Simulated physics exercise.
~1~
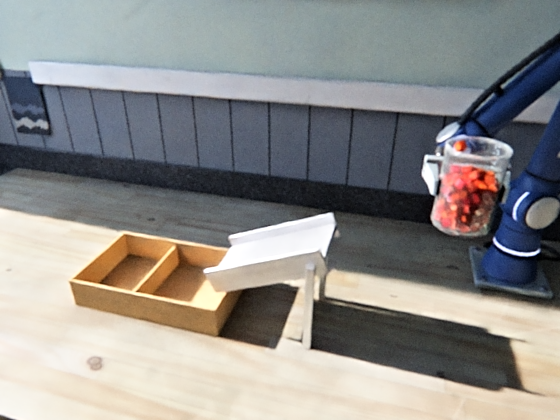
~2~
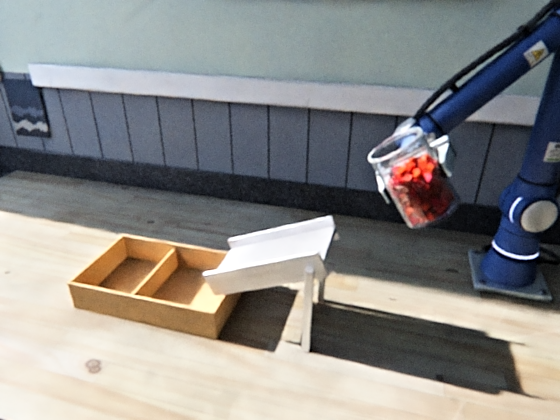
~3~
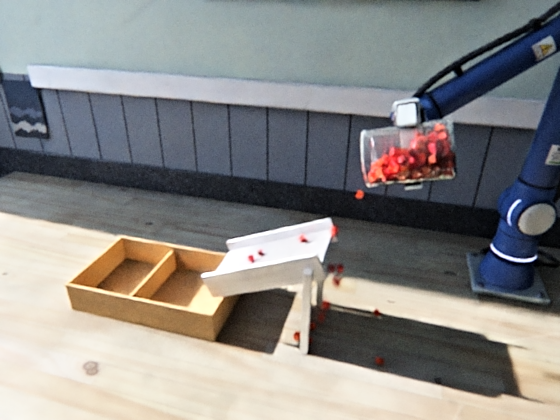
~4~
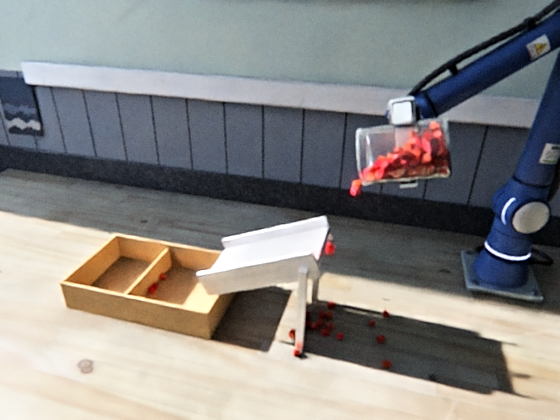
A blue robot arm swung a clear tumbler of red vegetable dice leftward and tipped it onto its side, spilling some onto a white chute and the table. A few landed in the divided wooden box, while many stayed in the tumbler.
